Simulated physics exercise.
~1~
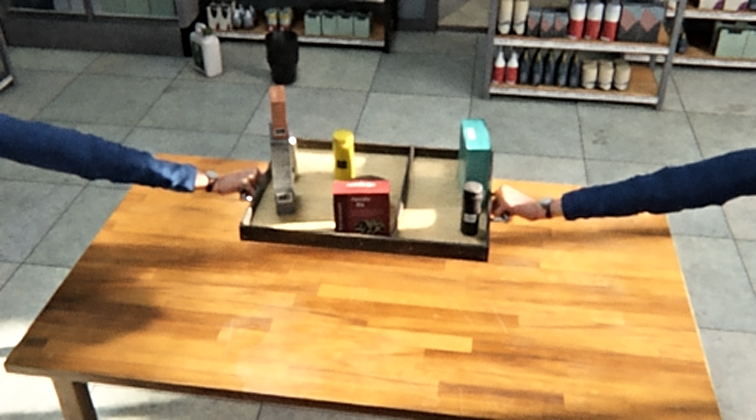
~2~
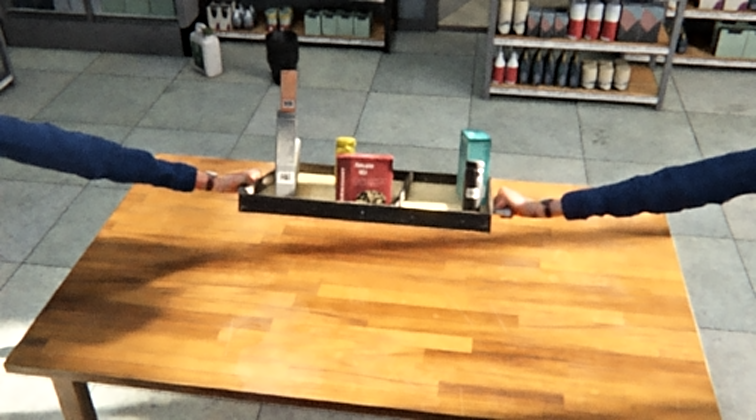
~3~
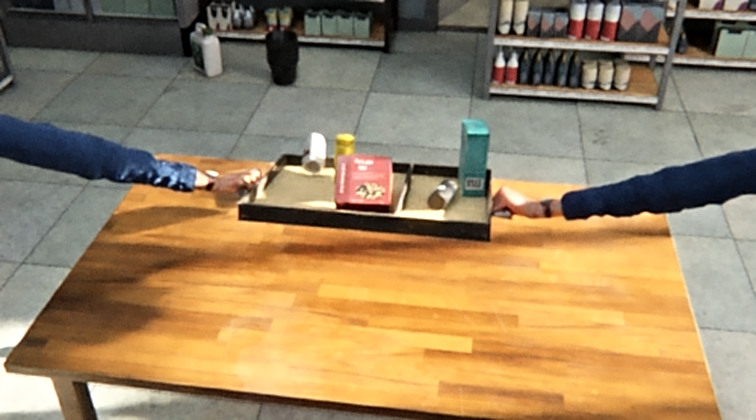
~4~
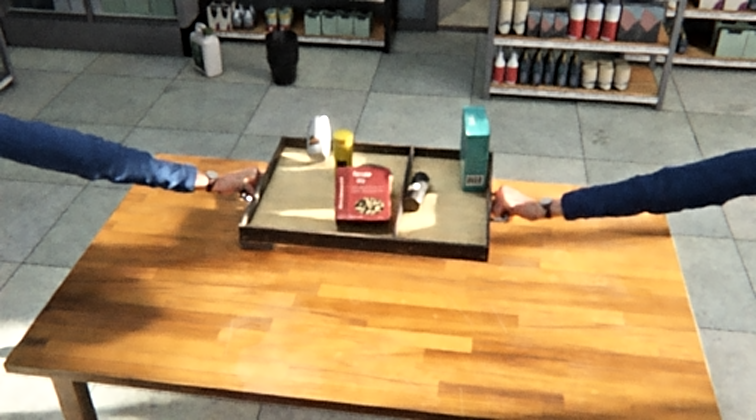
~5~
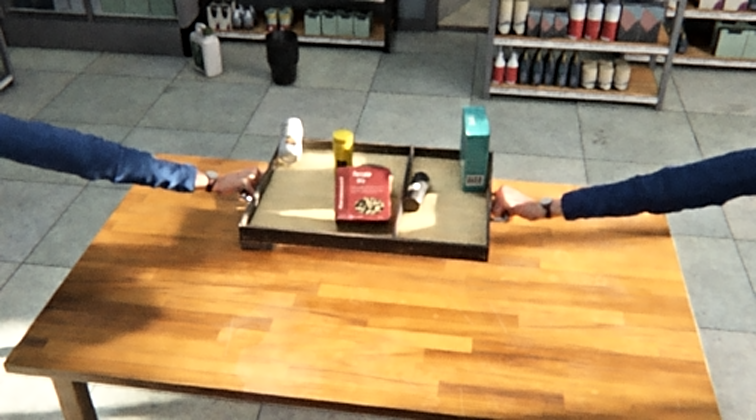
In this clip, two hands tip a tray of packets and containers far edge down above a wooden table and level it again; the stacked orange and grey boxes disappear from view, while the red packet, black shaker and white can end up toppled on the tray.
